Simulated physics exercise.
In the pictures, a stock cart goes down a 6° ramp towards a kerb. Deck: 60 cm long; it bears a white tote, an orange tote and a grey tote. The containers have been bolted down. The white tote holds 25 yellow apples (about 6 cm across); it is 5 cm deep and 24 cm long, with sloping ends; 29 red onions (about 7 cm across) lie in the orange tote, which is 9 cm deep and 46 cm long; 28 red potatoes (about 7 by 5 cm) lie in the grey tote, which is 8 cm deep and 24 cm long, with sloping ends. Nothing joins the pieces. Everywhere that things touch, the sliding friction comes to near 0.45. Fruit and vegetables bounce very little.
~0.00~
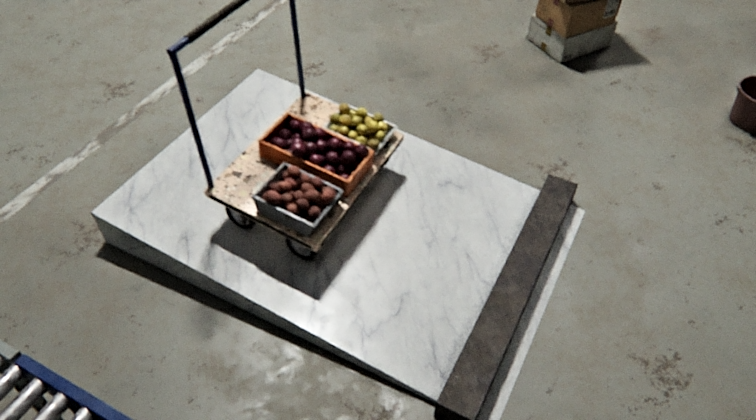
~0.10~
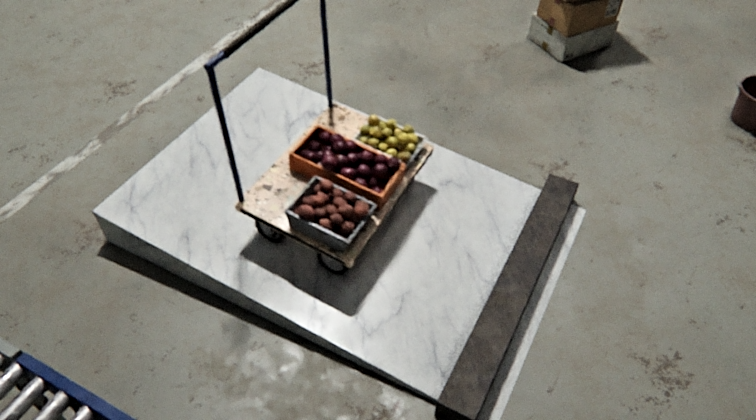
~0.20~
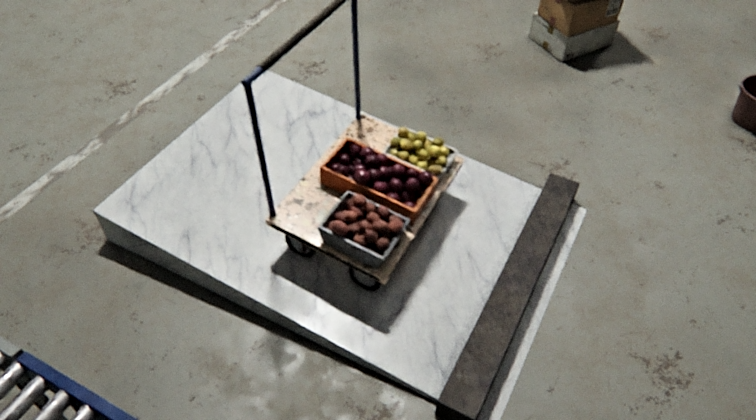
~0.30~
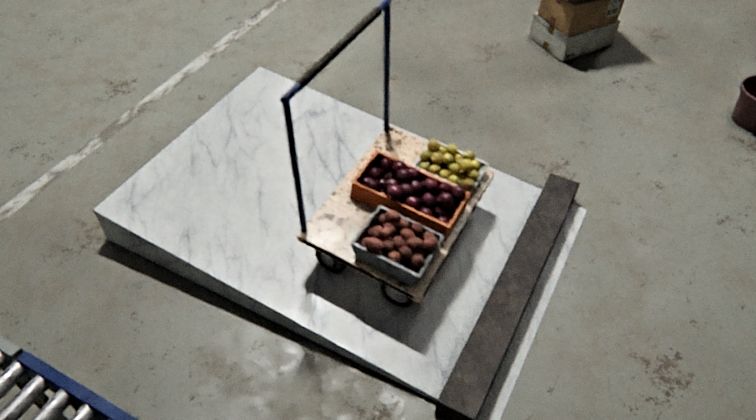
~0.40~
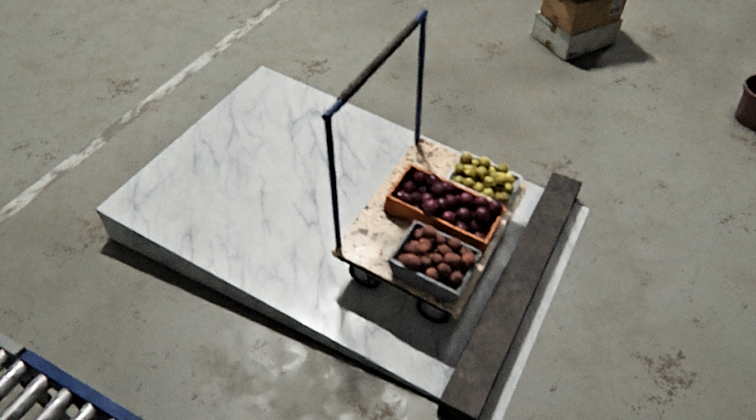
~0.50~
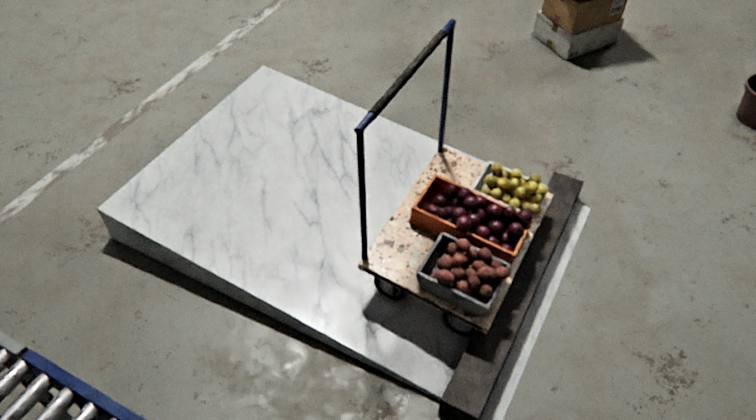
A cart carrying three crates of produce rolls down a marble-patterned ramp to the dark kerb.
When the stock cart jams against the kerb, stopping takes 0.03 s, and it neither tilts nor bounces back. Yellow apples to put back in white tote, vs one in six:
More.
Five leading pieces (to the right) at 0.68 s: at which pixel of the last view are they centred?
Centre: Approx. (551, 254) px.
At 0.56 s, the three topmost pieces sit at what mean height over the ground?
About 44 cm up, on average.
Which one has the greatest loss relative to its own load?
The white tote.
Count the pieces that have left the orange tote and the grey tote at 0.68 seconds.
Estimated count: Orange tote around 2, grey tote around 4.
After 0.56 s, the white tote is down by 3 of 25, the orange tote is down by 1 of 29 and the grey tote is down by 1 of 28.
After 0.68 s, the white tote is down by 6 of 25, the orange tote is down by 2 of 29 and the grey tote is down by 4 of 28.
After 0.91 s, the white tote is down by 7 of 25, the orange tote is down by 2 of 29 and the grey tote is down by 4 of 28.
When it is over (at 1.41 s), the white tote is down by 8 of 25, the orange tote is down by 2 of 29 and the grey tote is down by 4 of 28. Asked share, 8 of 25, 32 per cent.
